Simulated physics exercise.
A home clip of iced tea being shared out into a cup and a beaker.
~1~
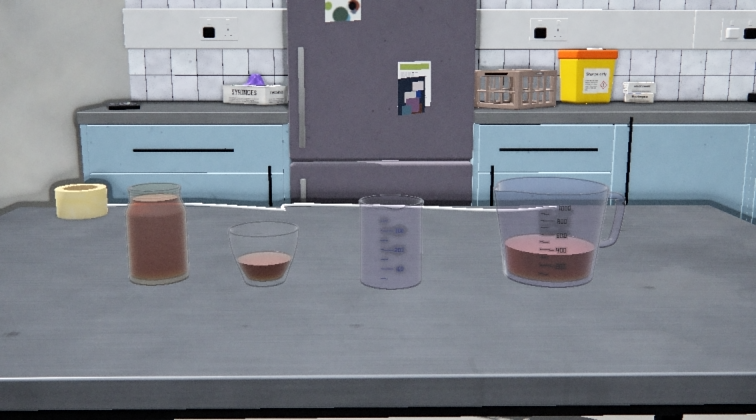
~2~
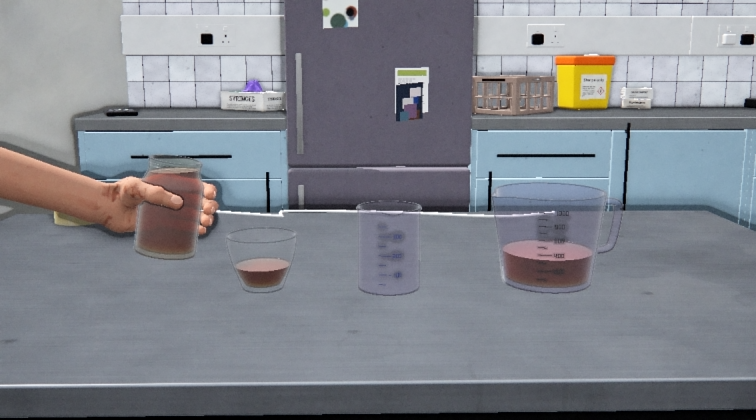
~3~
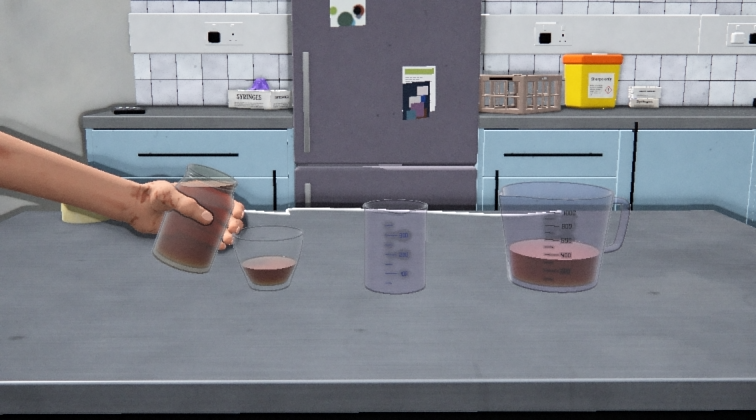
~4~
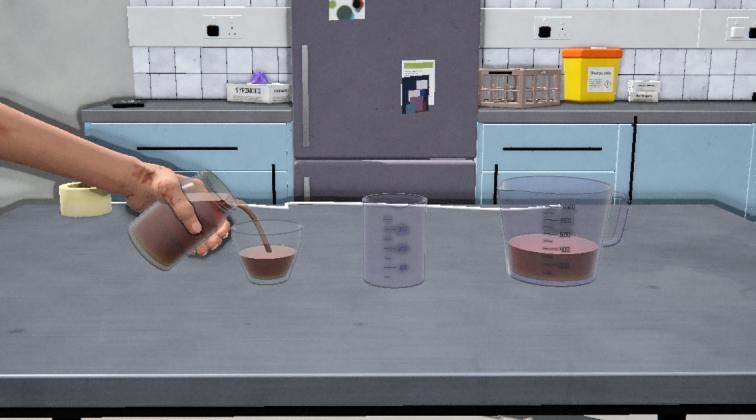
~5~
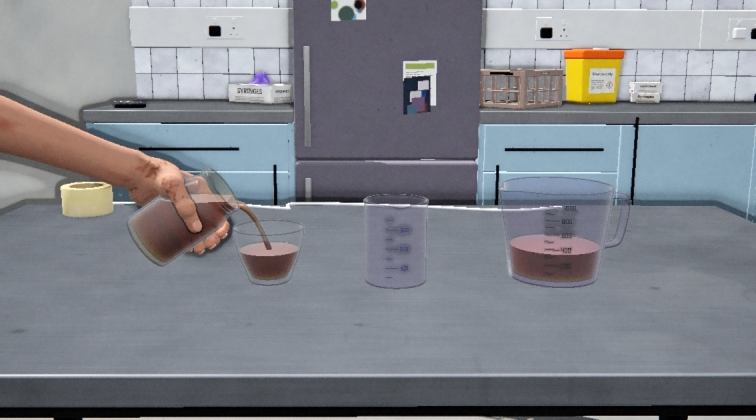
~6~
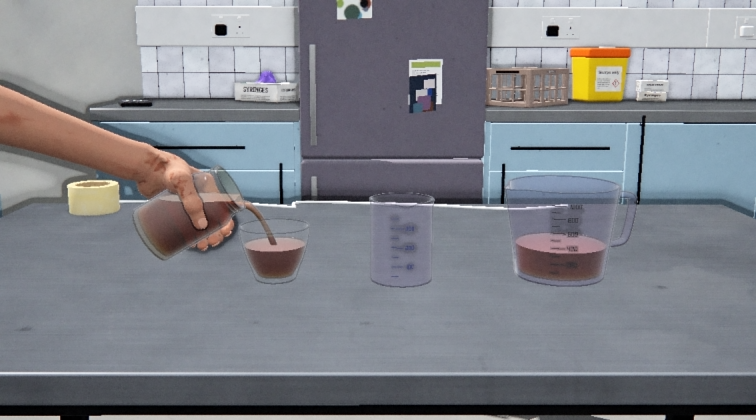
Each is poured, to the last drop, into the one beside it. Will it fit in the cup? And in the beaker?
The cup overflows; the beaker has room for it.
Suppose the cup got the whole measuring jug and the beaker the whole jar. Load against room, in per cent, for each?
First 160 %, second 80 %.
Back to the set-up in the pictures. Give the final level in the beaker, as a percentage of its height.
About 75 per cent.
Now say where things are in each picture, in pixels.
In the first frame, nothing is moving yet; jar (157, 230) nearly full; measuring jug (550, 228) about a third full; cup (265, 252) about a third full; beaker (391, 239) empty.
In the second frame, the jar is picked up; jar nearly full, surface at (175, 171); cup about a third full, surface at (263, 265).
In the third frame, the jar leans over the cup; jar (198, 215) tipped 20° with all of its load; cup (269, 256) about a third full.
In the fourth frame, the iced tea is flowing; jar (187, 217) tipped 50° with nearly all of its load; cup about half full, surface at (268, 252).
In the fifth frame, the iced tea is flowing; jar (187, 214) tipped 55° with nearly all of its load; beaker (395, 239) empty.
In the sixth frame, the iced tea is flowing; jar (193, 209) tipped 60° with about three quarters of its load; measuring jug about a third full, surface at (560, 243); cup about two thirds full, surface at (275, 244); beaker (401, 237) empty.
Next, the cup is full to the brim with a puddle round it.
Finally, the cup is full to the brim with a puddle round it; the beaker is about three quarters full.
